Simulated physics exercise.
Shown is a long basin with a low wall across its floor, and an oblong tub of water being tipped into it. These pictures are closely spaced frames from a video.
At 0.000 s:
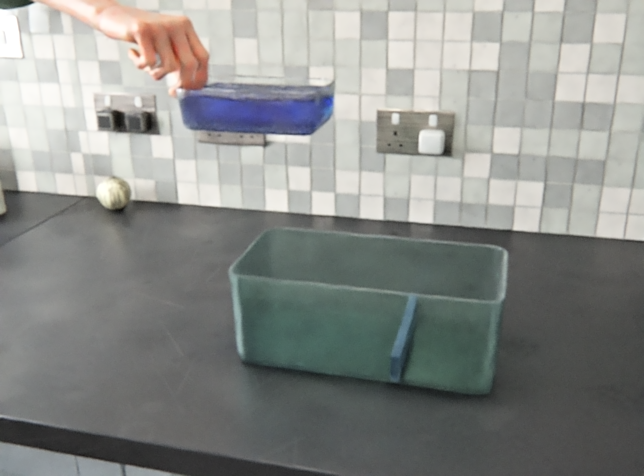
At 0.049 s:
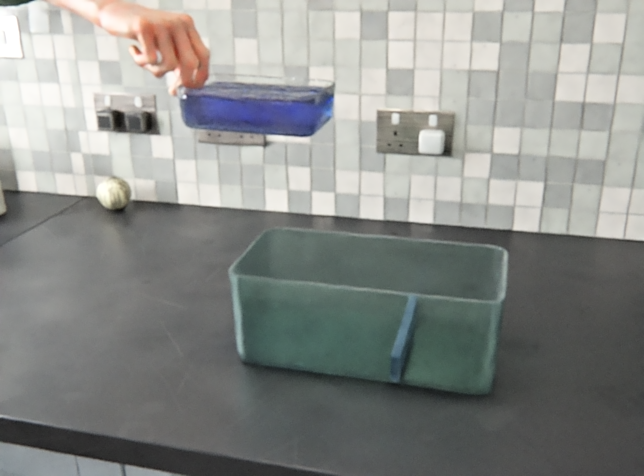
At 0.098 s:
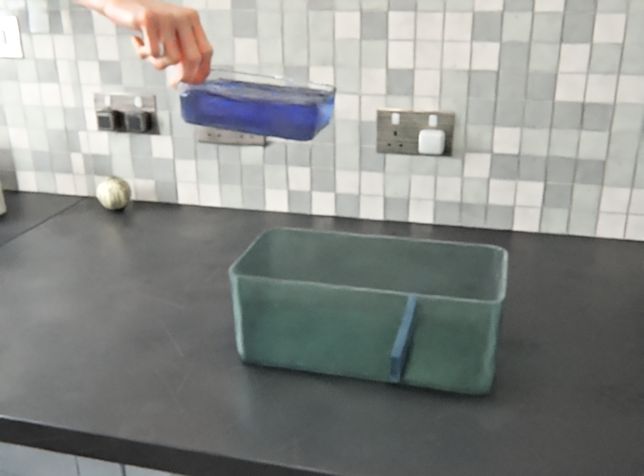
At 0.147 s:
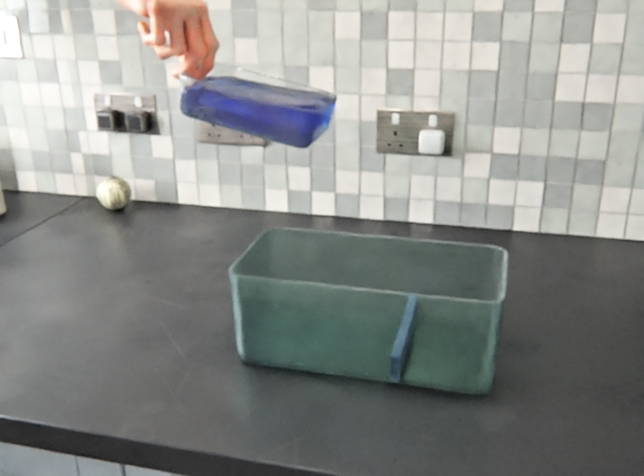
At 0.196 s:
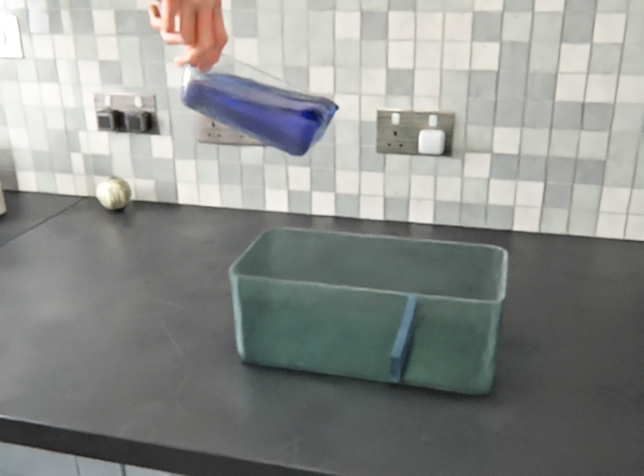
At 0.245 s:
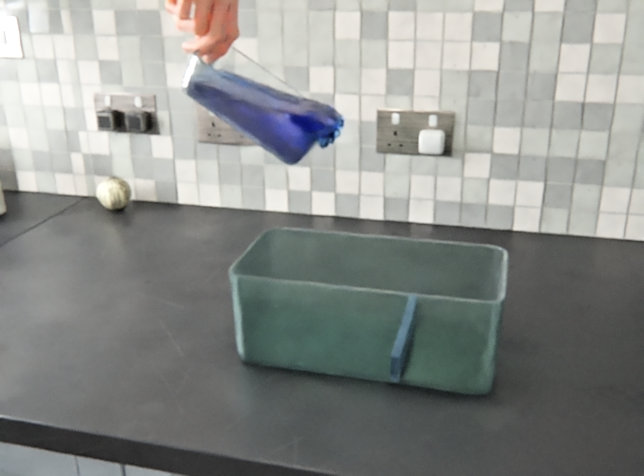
A hand tilts a clear tub of blue liquid rightward above a long green basin.
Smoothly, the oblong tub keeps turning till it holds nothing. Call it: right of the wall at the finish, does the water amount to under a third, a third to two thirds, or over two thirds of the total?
Under a third of the total.
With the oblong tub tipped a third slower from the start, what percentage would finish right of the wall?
Roughly 25 percent.
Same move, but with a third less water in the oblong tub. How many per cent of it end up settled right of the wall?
The share comes to some 10 parts in a hundred.
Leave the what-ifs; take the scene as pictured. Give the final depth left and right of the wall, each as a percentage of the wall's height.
Some 50 per cent left and 10 right.
A moment on, the oblong tub is tipped on its side and 4 per cent is still to pour, 45 is left of the wall and 0 right of it.
Next, the oblong tub is tipped right over and 0 per cent is still to pour, 83 is left of the wall and 8 right of it.
Then the oblong tub is tipped right over and 0 per cent is still to pour, 78 is left of the wall and 11 right of it.
Later the oblong tub is tipped right over and 0 per cent is still to pour, 78 is left of the wall and 13 right of it.
In the end 77 per cent lies left of the wall, 13 right of it and 10 outside.
